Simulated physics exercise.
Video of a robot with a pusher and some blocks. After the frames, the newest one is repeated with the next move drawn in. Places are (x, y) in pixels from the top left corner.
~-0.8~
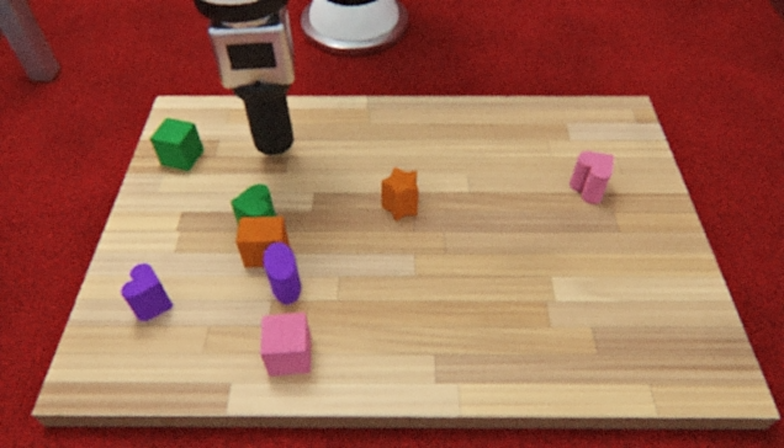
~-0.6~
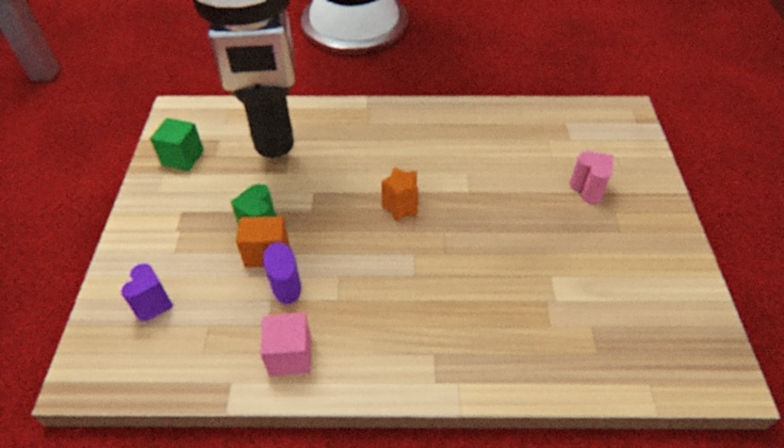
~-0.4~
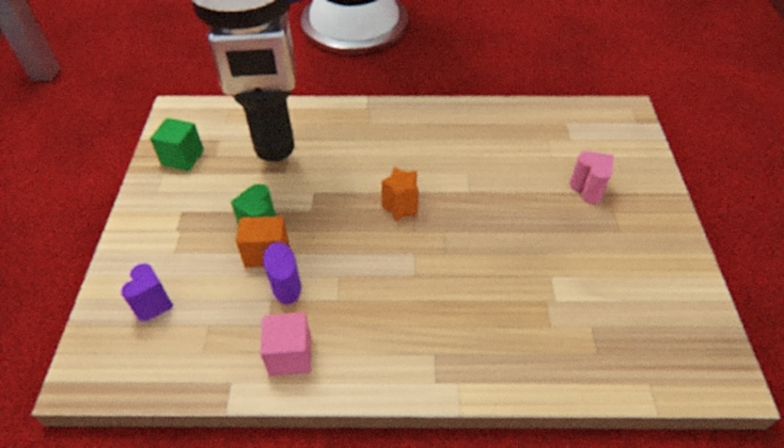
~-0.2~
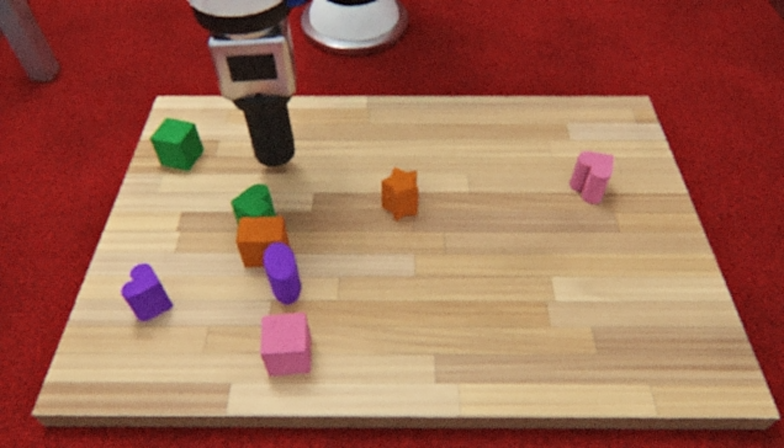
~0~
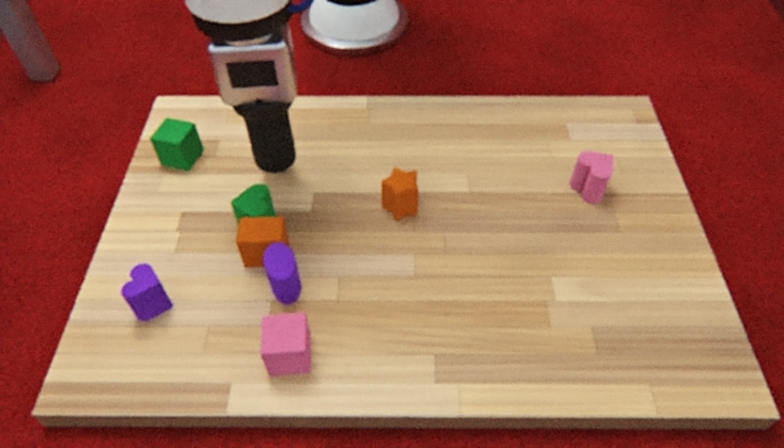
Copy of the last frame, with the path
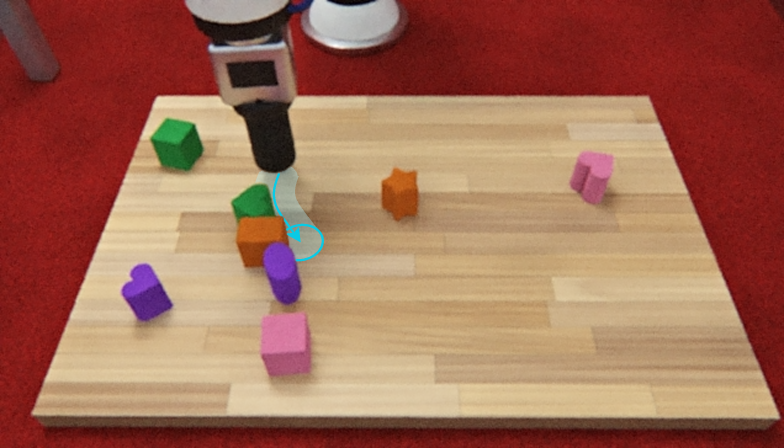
On a wooden board, the black pusher moves slightly downward while the colored blocks stay still.
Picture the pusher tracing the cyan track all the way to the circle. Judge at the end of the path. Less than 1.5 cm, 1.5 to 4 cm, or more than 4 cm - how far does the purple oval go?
Distance: Below 1.5 cm.
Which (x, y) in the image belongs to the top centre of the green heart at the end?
Its top middle will sit at (243, 220).
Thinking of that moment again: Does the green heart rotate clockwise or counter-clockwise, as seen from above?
Answer: With the clock.
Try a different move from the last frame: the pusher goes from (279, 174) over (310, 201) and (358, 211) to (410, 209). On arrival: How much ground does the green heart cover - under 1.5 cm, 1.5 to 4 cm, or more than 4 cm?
Verdict: Less than 1.5 cm.
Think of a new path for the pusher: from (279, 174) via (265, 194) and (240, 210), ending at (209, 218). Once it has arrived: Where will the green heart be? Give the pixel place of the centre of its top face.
So, by the moment the path ends, you'll find the top centre of the green heart at (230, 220).
Path on the board, from (279, 174) by way of (274, 197) and (285, 220) to (301, 242).
What follows on the original path. One third of the way, pusher at (271, 183); green heart at (250, 203); orange rectangular block at (258, 232), turned 10° anticlockwise.
Two thirds of the way, pusher at (281, 206); green heart at (244, 218), turned 60° clockwise; orange rectangular block at (255, 243), turned 35° anticlockwise; purple oval at (281, 264).
At the end, pusher at (298, 228); green heart at (243, 220), turned 75° clockwise; orange rectangular block at (255, 246), turned 35° anticlockwise; purple oval at (282, 268).
